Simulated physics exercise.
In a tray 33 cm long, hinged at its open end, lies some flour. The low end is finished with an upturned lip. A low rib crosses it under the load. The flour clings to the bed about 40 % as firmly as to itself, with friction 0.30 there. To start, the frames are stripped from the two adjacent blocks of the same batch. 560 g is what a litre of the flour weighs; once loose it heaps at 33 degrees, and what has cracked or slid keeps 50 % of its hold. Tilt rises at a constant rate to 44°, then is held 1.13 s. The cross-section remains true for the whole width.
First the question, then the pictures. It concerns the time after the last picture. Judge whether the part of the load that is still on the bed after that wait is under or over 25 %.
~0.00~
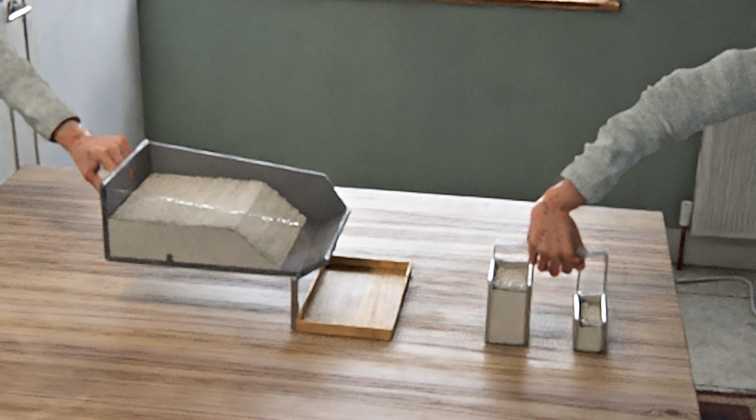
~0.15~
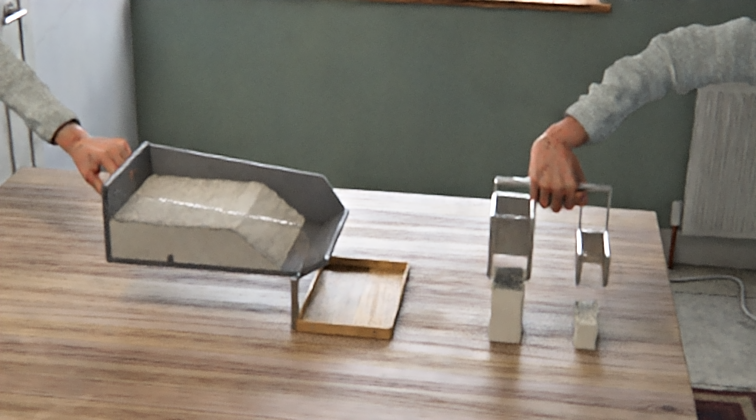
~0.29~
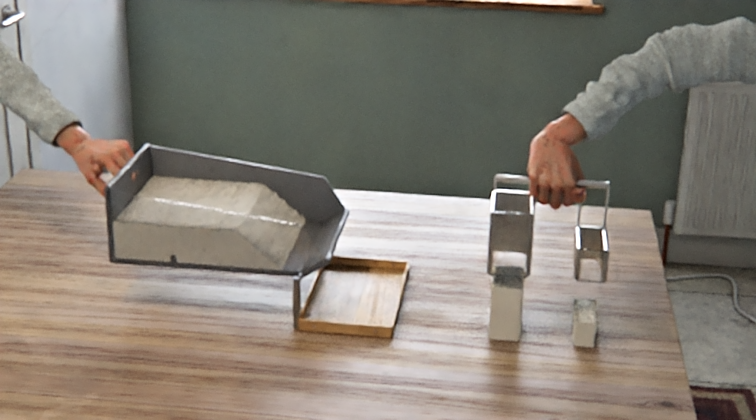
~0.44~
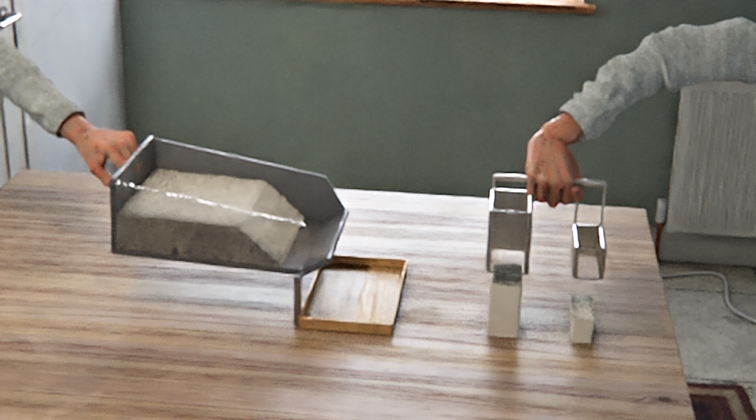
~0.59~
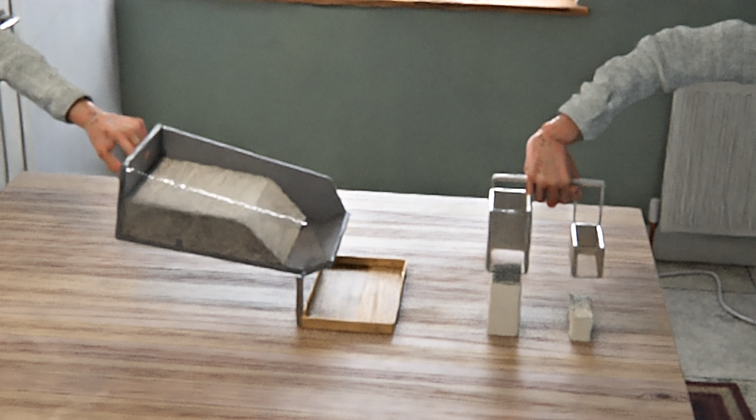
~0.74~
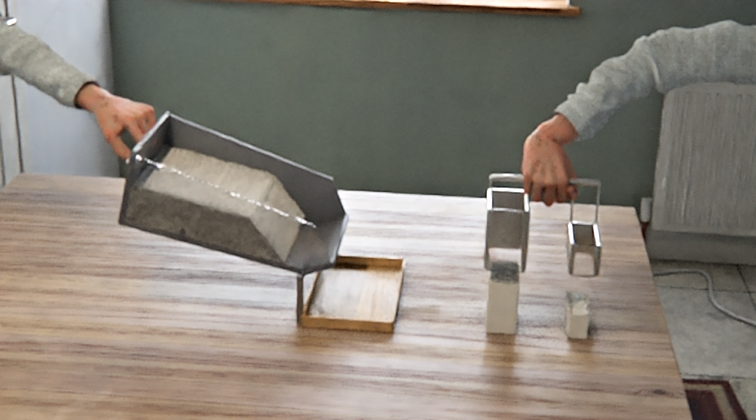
The answer is over.
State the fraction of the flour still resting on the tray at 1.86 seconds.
55 percent.
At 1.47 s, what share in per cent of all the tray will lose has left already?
Some 0 per cent.
By 1.07 s, the tilt is 24 degrees and 100 % is on the bed.
By 1.47 s, the tilt is 38 degrees and 100 % is on the bed.
By 1.86 s, the tilt is 44 degrees and 56 % is on the bed.
By 2.26 s, the tilt is 44 degrees and 42 % is on the bed.
By 2.83 s, at the end, the tilt is 44 degrees and 41 % is on the bed.
